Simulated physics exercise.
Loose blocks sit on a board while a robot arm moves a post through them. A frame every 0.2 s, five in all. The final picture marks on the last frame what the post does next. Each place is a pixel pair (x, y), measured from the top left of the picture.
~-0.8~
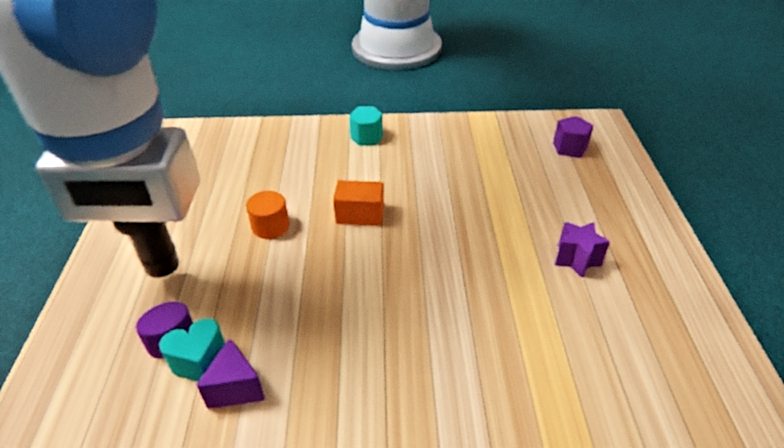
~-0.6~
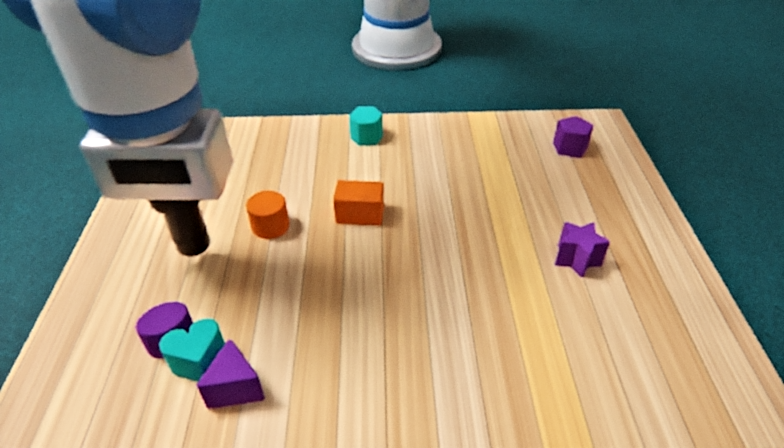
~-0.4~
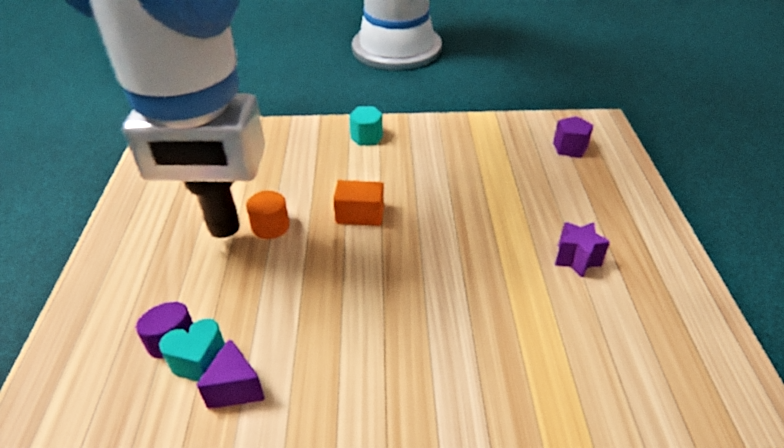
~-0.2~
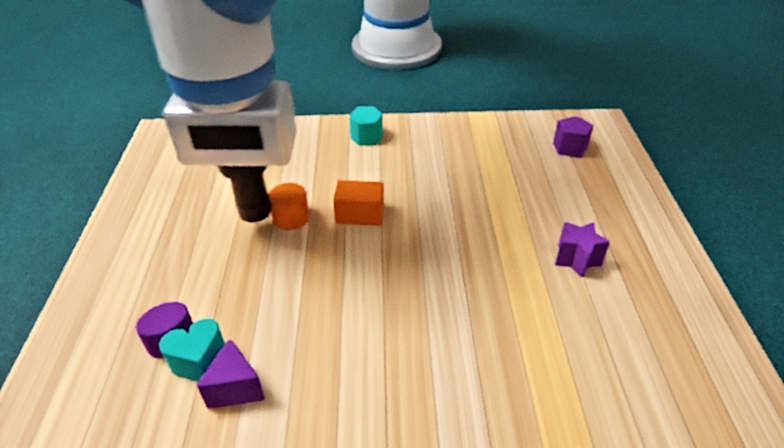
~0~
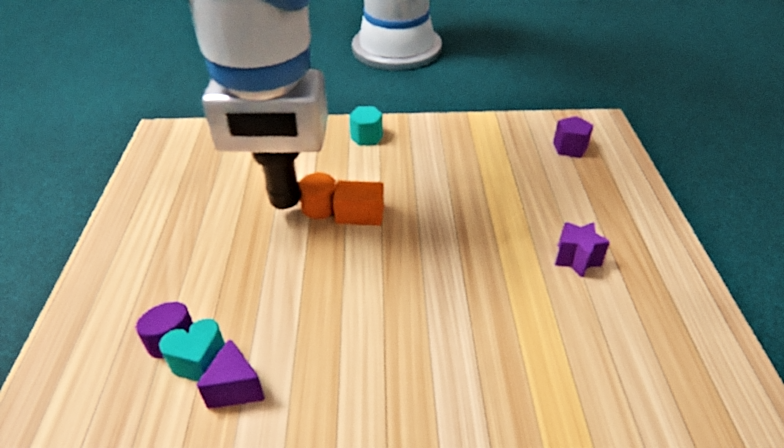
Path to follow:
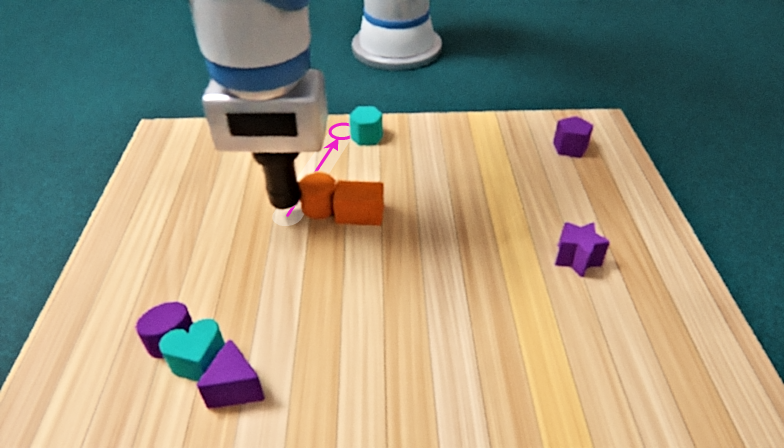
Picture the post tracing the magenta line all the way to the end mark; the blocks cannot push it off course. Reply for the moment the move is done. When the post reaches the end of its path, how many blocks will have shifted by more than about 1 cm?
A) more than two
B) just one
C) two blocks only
The correct letter is B.
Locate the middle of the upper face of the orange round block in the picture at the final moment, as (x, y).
It will likely be found at (334, 168).
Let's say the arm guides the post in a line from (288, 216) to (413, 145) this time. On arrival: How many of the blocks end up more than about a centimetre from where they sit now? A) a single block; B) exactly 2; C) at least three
That would be B.
Path on the board, straight from (288, 216) to (343, 131).
On the path given first. One third of the way, post (306, 169); orange round block (334, 168); orange oblong block (364, 189), turned 15° clockwise.
Two thirds of the way, post (325, 141); orange round block (334, 168); orange oblong block (364, 189), turned 15° clockwise.
At the end, post (342, 117); orange round block (334, 168); orange oblong block (364, 189), turned 15° clockwise; turquoise hexagon (369, 113), turned 15° clockwise.
